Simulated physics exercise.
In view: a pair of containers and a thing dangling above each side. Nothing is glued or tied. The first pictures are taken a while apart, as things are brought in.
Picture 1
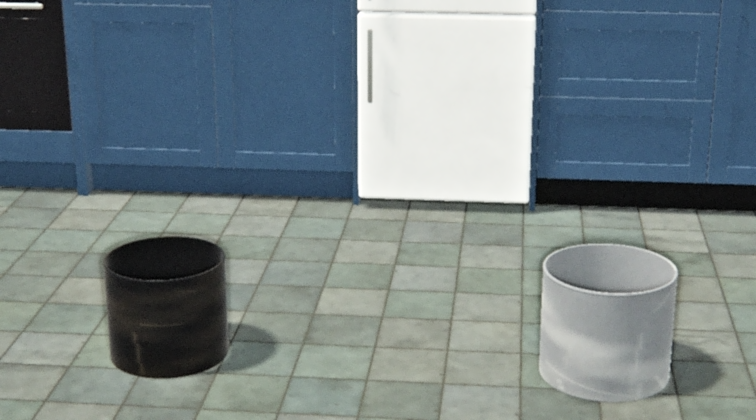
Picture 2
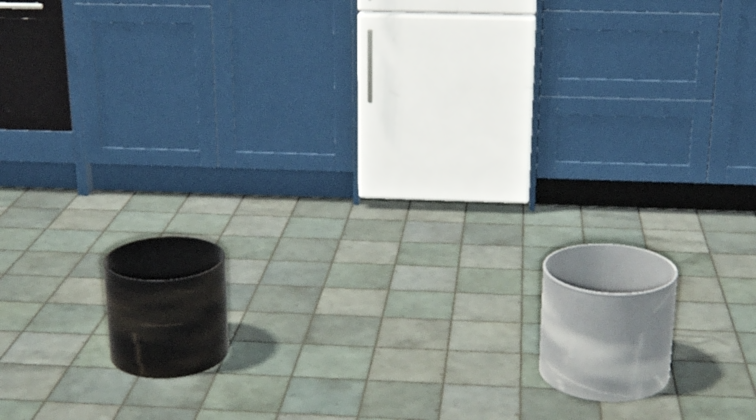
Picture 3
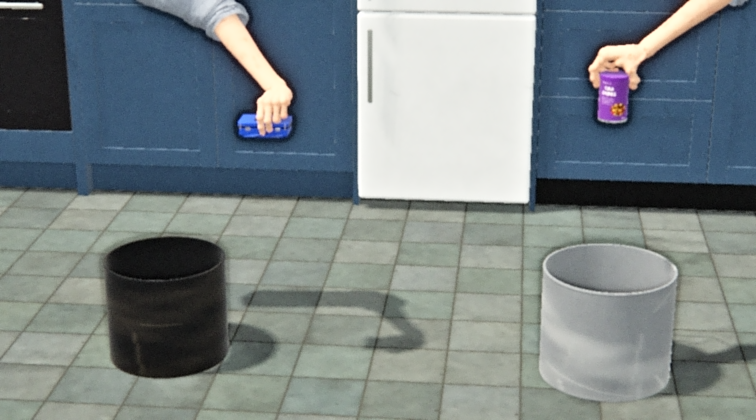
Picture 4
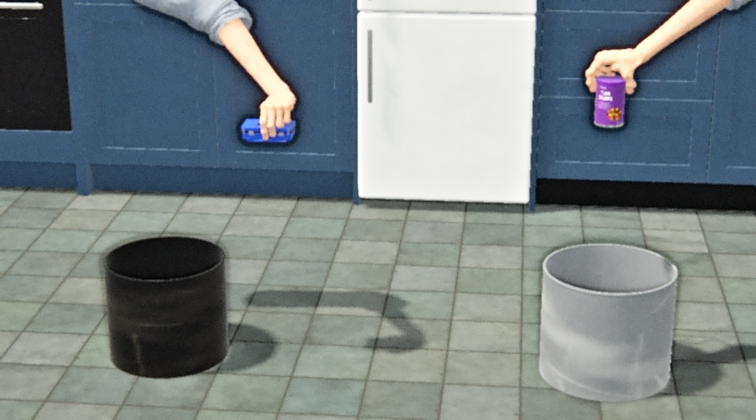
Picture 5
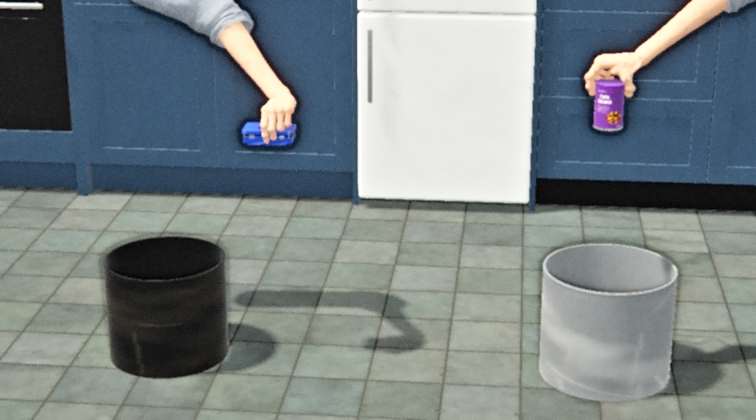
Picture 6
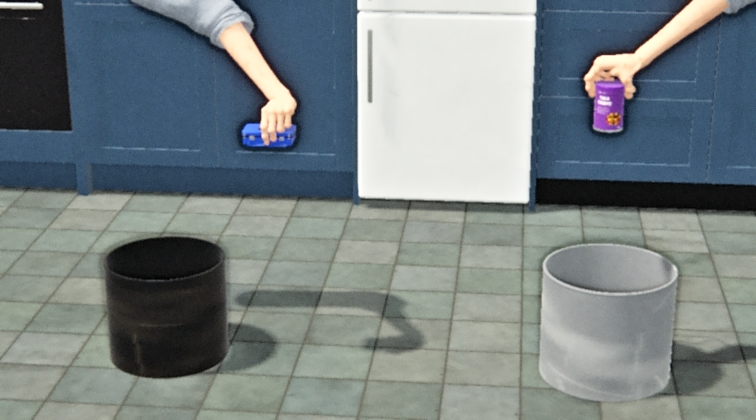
Two hands bringing a blue case and a purple tin into a blue kitchen, then holding them above a tiled floor with two bins.
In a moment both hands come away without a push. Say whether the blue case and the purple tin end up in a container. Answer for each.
Outcome: The blue case misses and the purple tin lands inside.
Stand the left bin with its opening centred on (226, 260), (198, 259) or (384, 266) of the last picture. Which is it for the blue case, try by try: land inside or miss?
In that order, it lands inside; is not caught; falls beside it.
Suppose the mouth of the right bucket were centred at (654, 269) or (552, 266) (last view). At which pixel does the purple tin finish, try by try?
It ends around (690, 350) and (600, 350).
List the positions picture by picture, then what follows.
In the first picture, left bin (167, 305).
In the second picture, right bucket (607, 321).
In the third picture, still on the way; blue case (265, 126); left bin (167, 305).
In the fourth picture, still on the way; purple tin (610, 101); right bucket (607, 321).
In the fifth picture, still on the way; blue case (269, 134); left bin (167, 305).
In the sixth picture, in place, still held; blue case (269, 135); purple tin (609, 106); right bucket (607, 321).
Then, 0.22 s on from there, blue case on its way down near (271, 194); purple tin on its way down near (606, 167).
In the end, the blue case falls beside it, near (276, 351); the purple tin is caught, near (595, 349).
